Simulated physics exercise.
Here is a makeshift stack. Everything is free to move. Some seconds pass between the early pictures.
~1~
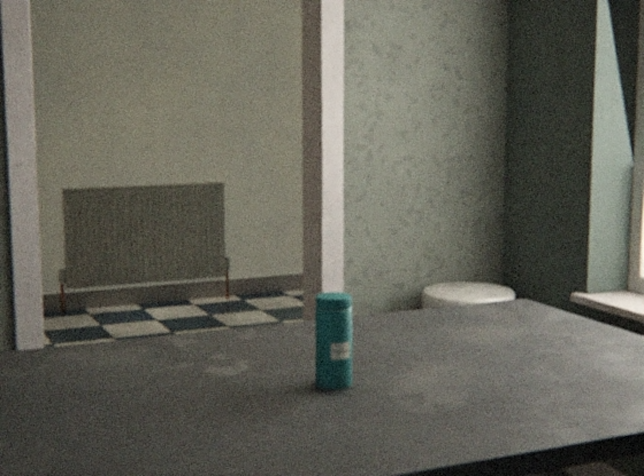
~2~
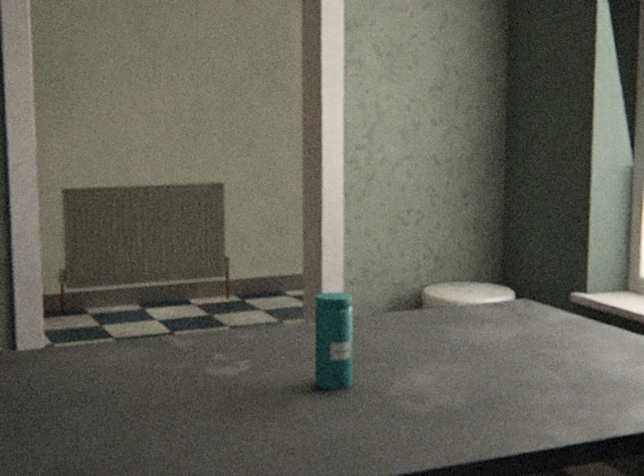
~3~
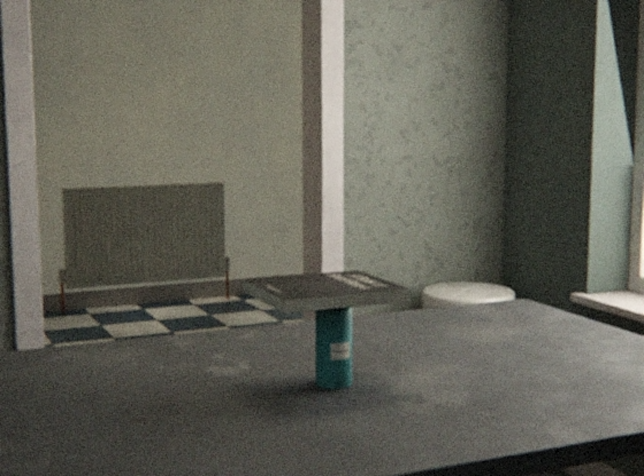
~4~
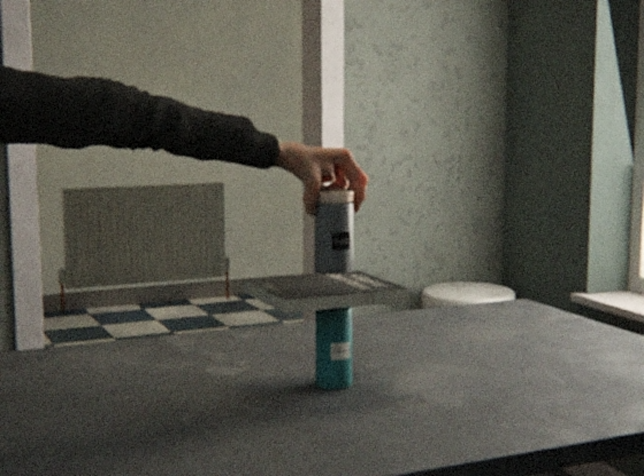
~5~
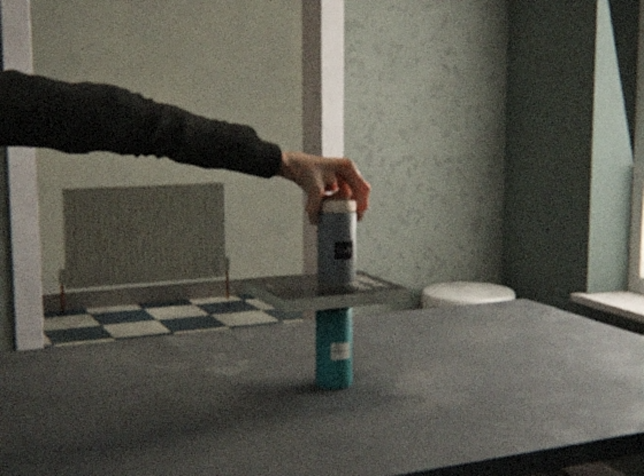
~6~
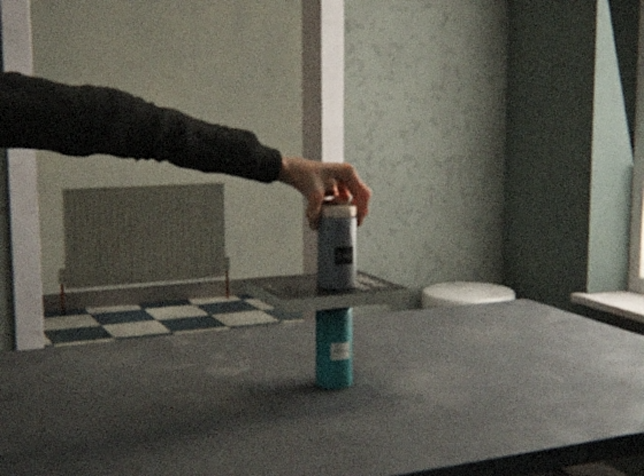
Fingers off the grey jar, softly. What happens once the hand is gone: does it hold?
It stays up.
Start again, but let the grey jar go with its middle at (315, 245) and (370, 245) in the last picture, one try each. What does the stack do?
In the first case it stays up; in the second case it holds.
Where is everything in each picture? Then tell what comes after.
In the first picture, the last thing is not in view yet; turquoise jar (334, 340).
In the second picture, the last thing is not in view yet; turquoise jar (334, 340).
In the third picture, the last thing is not in view yet; turquoise jar (334, 340).
In the fourth picture, still above its spot; grey jar (334, 231); turquoise jar (334, 340).
In the fifth picture, still above its spot; grey jar (337, 240); turquoise jar (334, 340).
In the sixth picture, in place under the hand; grey jar (337, 246); turquoise jar (334, 340).
Then, 0.30 s later than the last frame, all is still.
Then, 0.70 s later than the last frame, grey jar resting near (337, 246).
When it is over, all 3 as before. End places, in pixels of the last picture, grey jar near (337, 246). The stack keeps its balance.
